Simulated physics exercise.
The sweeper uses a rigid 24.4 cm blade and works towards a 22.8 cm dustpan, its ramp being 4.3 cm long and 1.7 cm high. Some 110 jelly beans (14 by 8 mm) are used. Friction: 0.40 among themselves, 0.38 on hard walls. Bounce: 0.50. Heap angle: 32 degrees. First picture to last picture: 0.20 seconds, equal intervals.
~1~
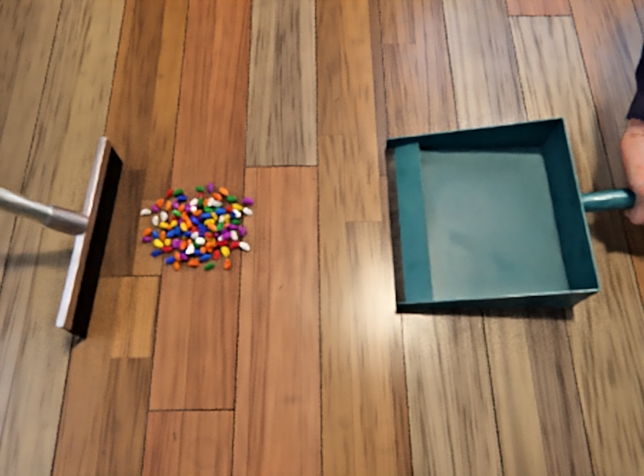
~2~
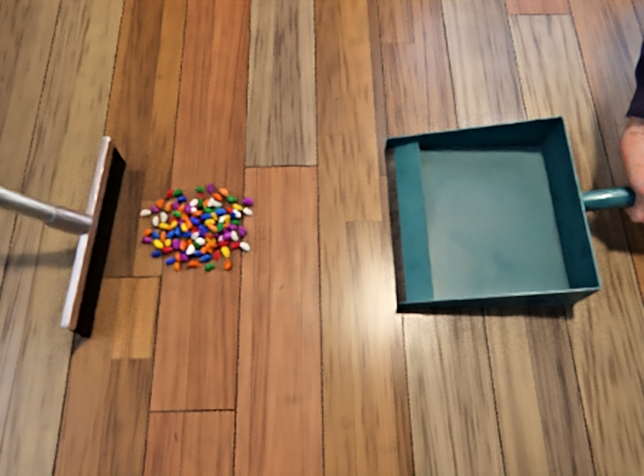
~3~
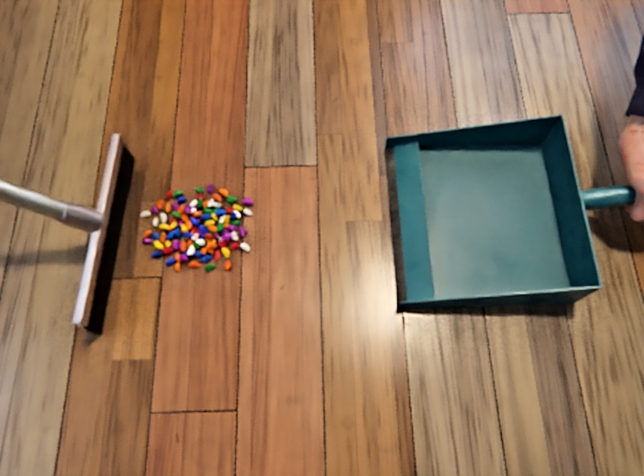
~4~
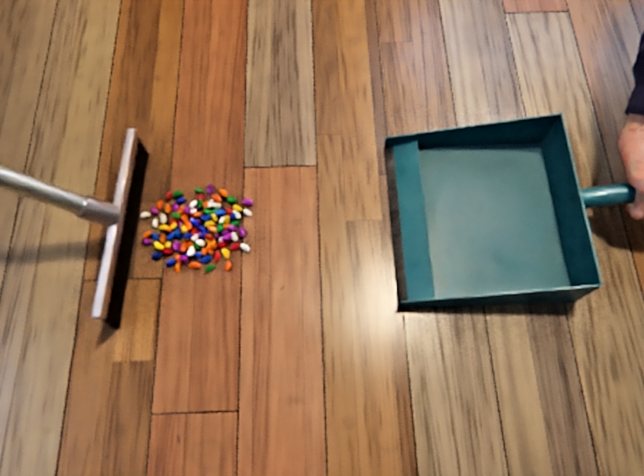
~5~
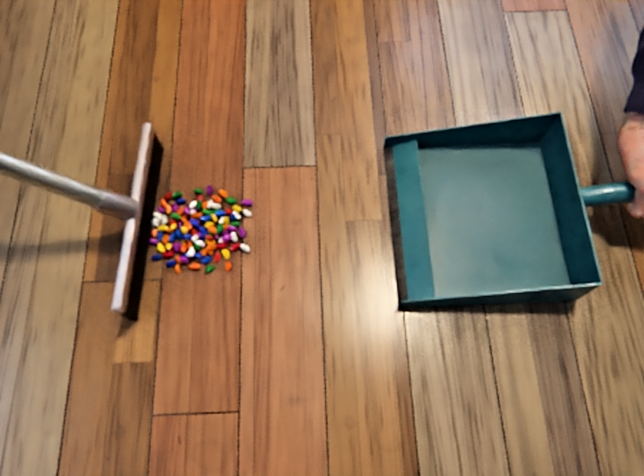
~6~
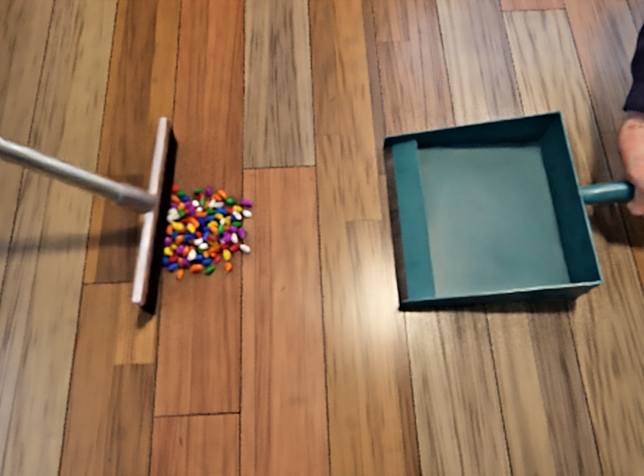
In this clip, a broom-like blade on a metal handle slides rightward across a wooden floor and presses into the left side of a pile of multicoloured jelly beans, while a hand at right holds a teal dustpan still.
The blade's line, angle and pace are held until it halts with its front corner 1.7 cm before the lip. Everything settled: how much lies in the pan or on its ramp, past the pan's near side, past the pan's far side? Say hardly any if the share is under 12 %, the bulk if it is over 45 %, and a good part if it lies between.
Pan: Looks like an in-between amount will settle there. Near side: Looks like a thin scattering will settle there. Far side: Looks like an in-between amount will settle there.
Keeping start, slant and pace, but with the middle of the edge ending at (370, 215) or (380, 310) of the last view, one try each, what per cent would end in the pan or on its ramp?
The two tries give roughly 35 and 25 %.
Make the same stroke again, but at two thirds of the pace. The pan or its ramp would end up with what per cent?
Then roughly 15 per cent.
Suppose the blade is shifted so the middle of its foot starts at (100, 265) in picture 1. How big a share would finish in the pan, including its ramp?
Some 15 per cent.
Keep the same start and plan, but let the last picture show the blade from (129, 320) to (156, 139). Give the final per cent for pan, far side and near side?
That ends as pan 30, far 5, and near 5.
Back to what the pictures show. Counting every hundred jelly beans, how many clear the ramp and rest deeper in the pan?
It comes to some 0 per cent.
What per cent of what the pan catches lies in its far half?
I'd put it at around 100 per cent.
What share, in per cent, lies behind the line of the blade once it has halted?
Something like 20 per cent, roughly.
Then, 0.24 s after the last picture, middle of the blade 16 cm from the lip; 0 % over the lip, far side 5 %, near side 0 %.
Then, 0.42 s after the last picture, middle of the blade 7 cm from the lip; 0 % over the lip, far side 15 %, near side 0 %.
Then, 0.70 s after the last picture, middle of the blade 2 cm from the lip; 15 % over the lip, far side 20 %, near side 0 %.
In the end, pan 15 %, near side 0 %, far side 20 %, in front of the lip or behind the blade 60 %.
